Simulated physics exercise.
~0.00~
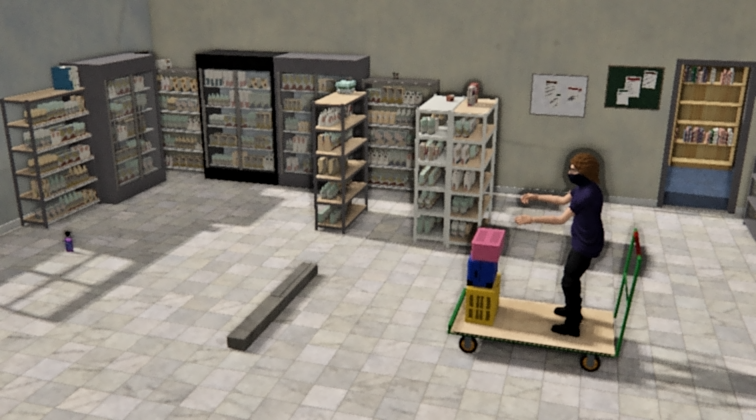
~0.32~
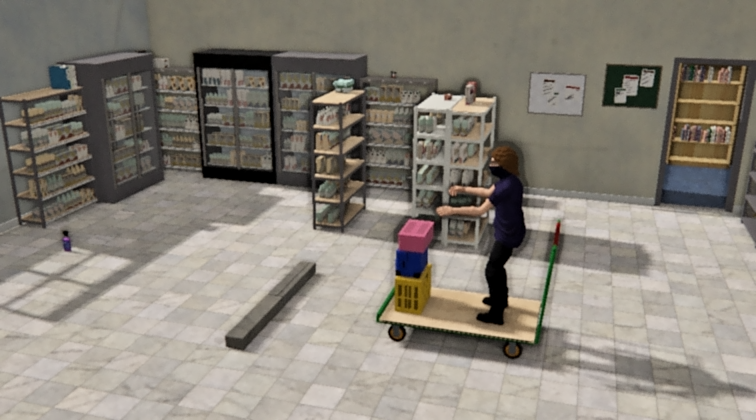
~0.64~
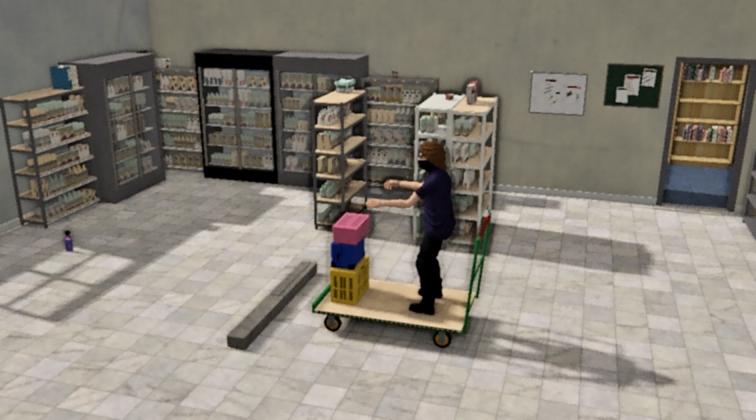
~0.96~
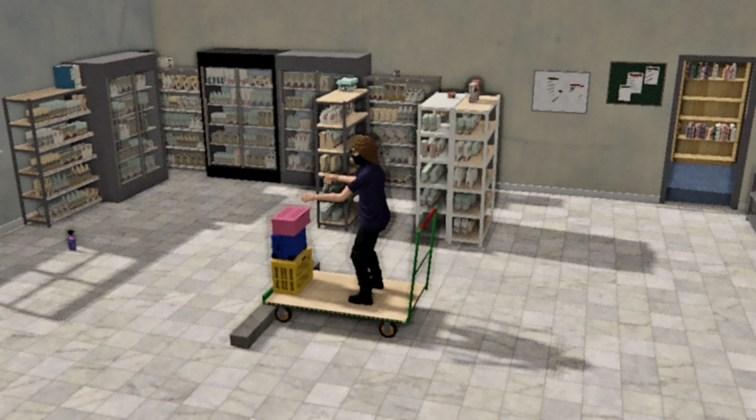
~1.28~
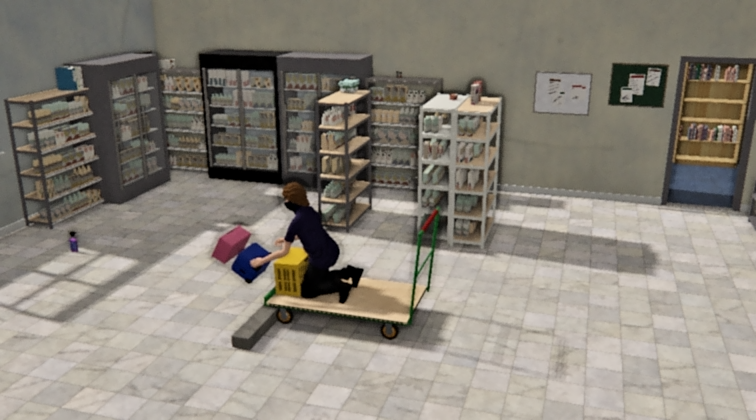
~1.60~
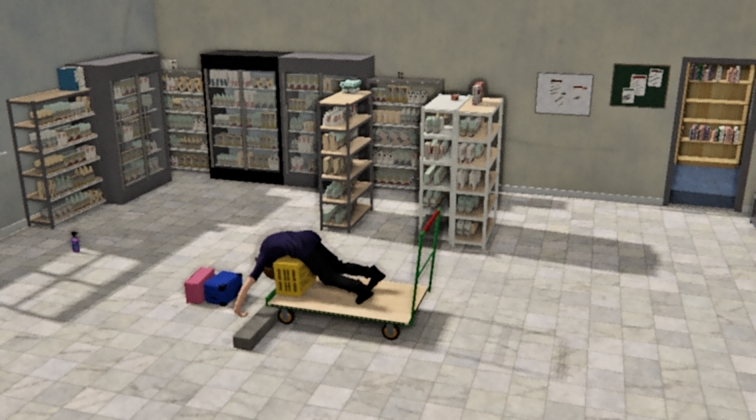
In a room lined with stocked shelves, a person standing on a platform trolley with three stacked containers rolls left until it stops at a low beam. The pink and blue containers tumble onto the floor beyond, while the person pitches forward and ends draped over the upright yellow crate.
